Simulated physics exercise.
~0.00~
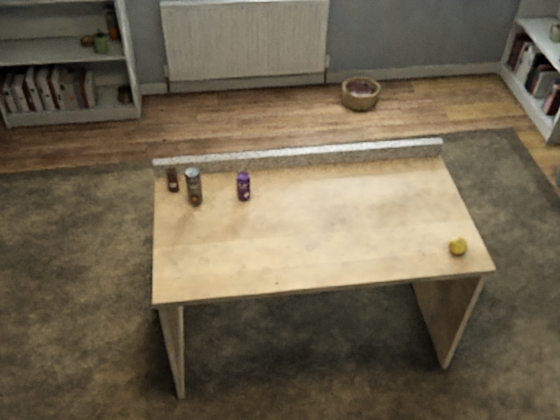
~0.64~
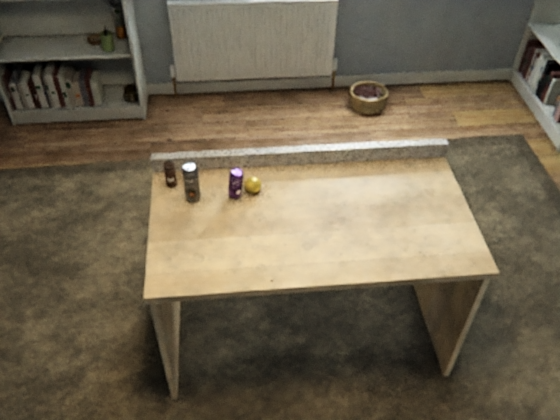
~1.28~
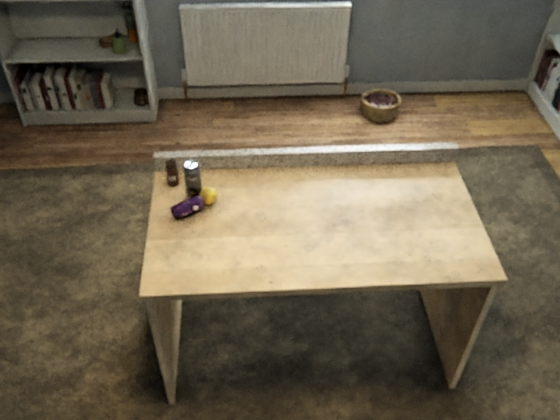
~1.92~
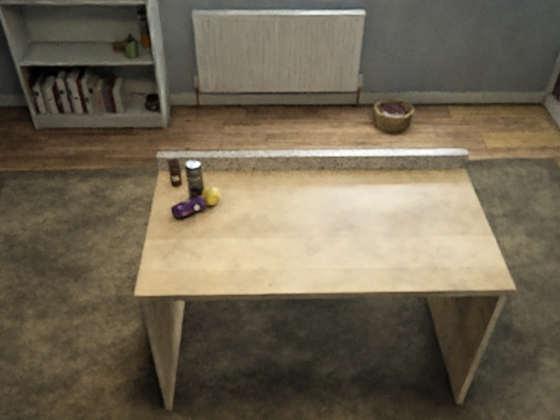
The yellow ball moved left across the wooden table to the purple can, which tipped over onto its side near the grey can and brown shaker; the ball ended up resting beside the fallen can, with the other two still standing.
